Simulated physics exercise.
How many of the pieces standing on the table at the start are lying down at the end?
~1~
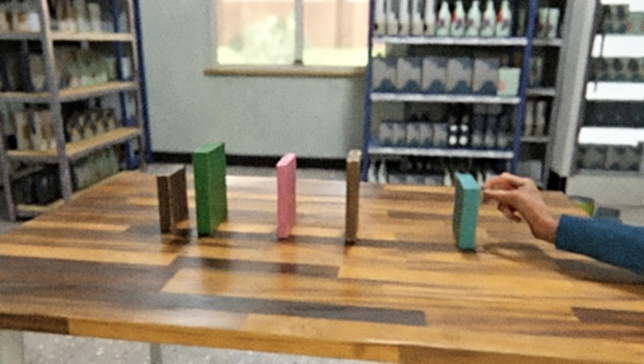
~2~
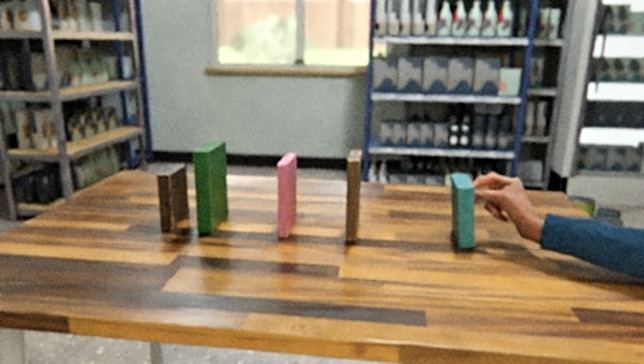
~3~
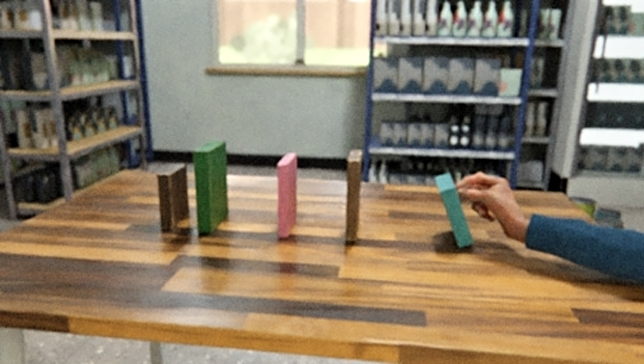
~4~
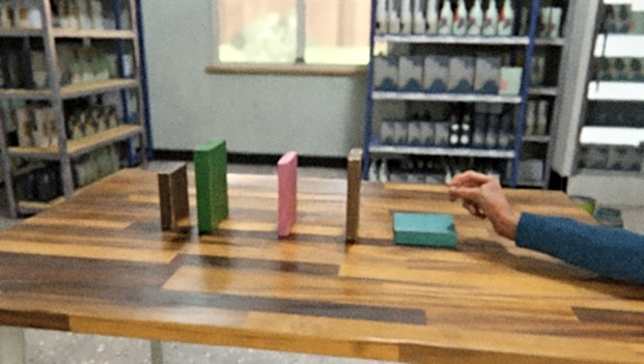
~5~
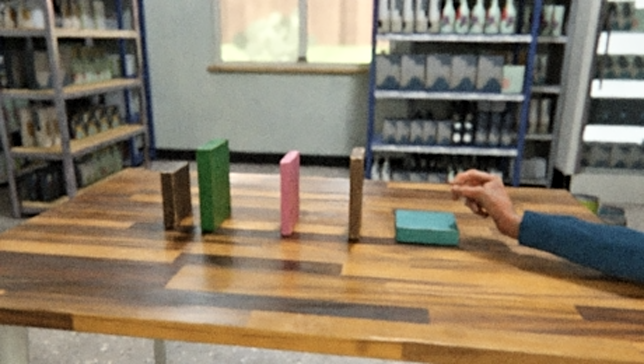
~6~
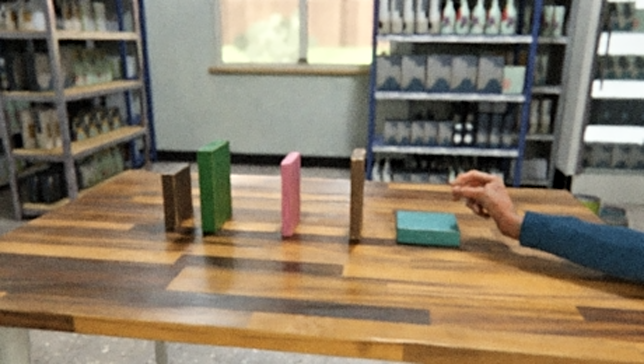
One of them is lying down, the turquoise block that the hand pushed over.
